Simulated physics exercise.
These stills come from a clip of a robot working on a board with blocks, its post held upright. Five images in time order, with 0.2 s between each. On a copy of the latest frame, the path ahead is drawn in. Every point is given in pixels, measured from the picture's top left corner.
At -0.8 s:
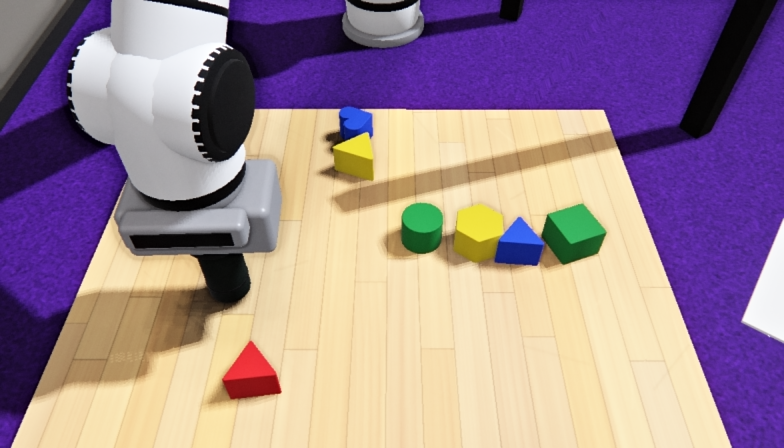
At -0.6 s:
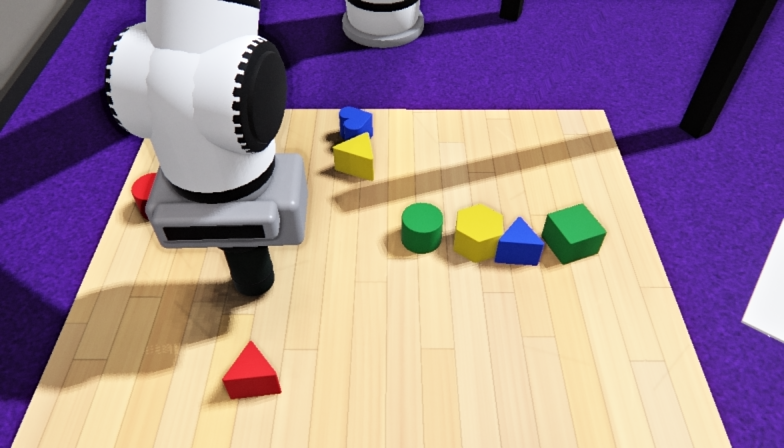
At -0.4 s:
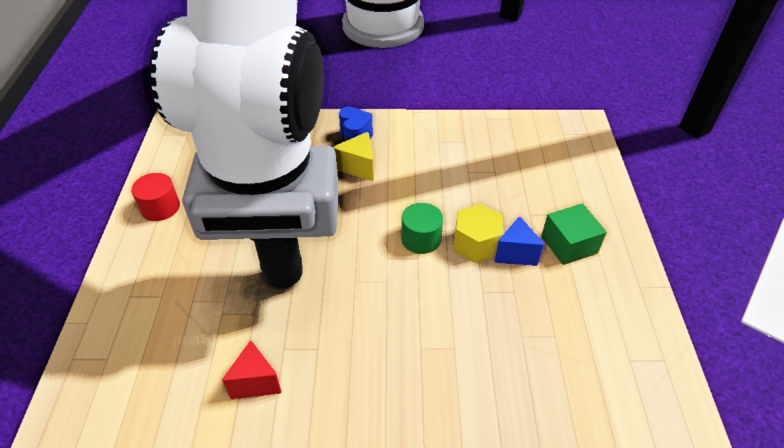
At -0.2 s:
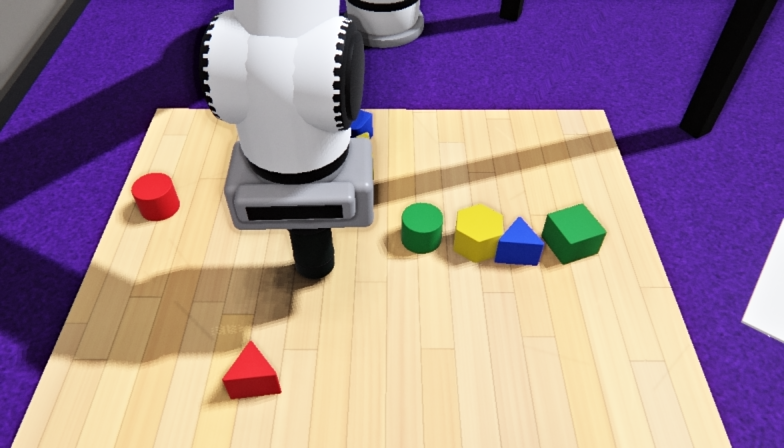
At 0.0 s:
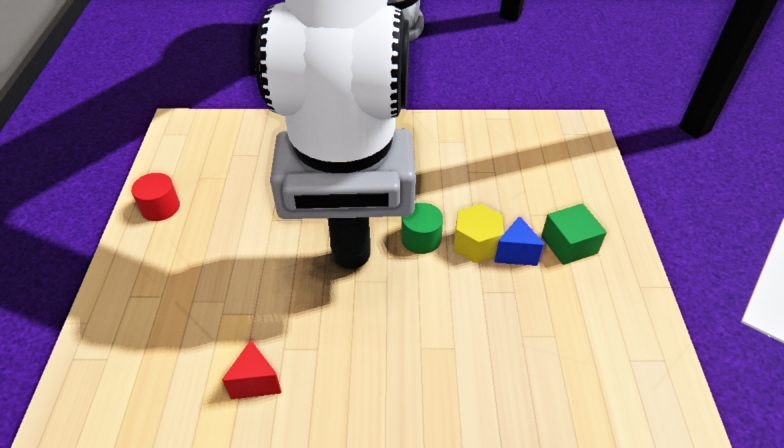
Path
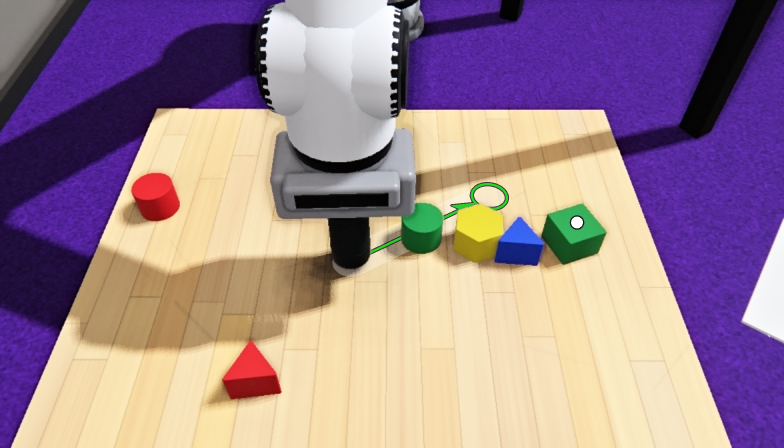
On a light wooden board set over a purple floor, a white robot arm with a black post starts at the left among scattered coloured blocks. It glides steadily right and slightly away, uncovering a red cylinder and then covering the blue and yellow blocks at the back, while the blocks stay still.
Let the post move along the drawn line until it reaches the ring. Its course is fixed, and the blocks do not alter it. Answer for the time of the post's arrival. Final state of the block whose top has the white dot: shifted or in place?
By the time the path is finished, it has hardly shifted at all.
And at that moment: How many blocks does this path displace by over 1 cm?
Three or more move.
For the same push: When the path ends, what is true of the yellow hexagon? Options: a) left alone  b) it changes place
My pick is b.
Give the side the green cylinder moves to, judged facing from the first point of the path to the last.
The right.
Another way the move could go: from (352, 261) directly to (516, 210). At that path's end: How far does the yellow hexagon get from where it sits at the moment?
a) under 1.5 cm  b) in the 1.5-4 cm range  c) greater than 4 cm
The answer is c.
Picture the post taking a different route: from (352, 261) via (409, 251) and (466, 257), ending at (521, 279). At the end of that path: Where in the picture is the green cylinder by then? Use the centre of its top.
Located at (450, 201).
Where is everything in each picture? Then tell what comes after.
Post's lower end at (231, 288); green cylinder at (423, 217); yellow hexagon at (480, 222); blue three-sided block at (521, 233); green square block at (577, 223), in the first frame.
Post at (255, 281); blocks still, in the second frame.
Post at (283, 273); blocks still, in the third frame.
Post at (316, 265); blocks still, in the fourth frame.
Post at (351, 255); green cylinder at (423, 217); yellow hexagon at (480, 222); blue three-sided block at (521, 233); green square block at (577, 223), in the fifth frame.
Drawn move, from (352, 261) to (489, 196); the dot is on the green square block.
The first path, step by step. One third of the way, post at (402, 231); green cylinder at (441, 210); yellow hexagon at (484, 221).
Two thirds of the way, post at (447, 210); green cylinder at (486, 189); yellow hexagon at (505, 221), turned 40° clockwise; blue three-sided block at (534, 241).
At the end, post at (490, 190); green cylinder at (531, 182); yellow hexagon at (505, 221), turned 40° clockwise; blue three-sided block at (534, 241); green square block still.
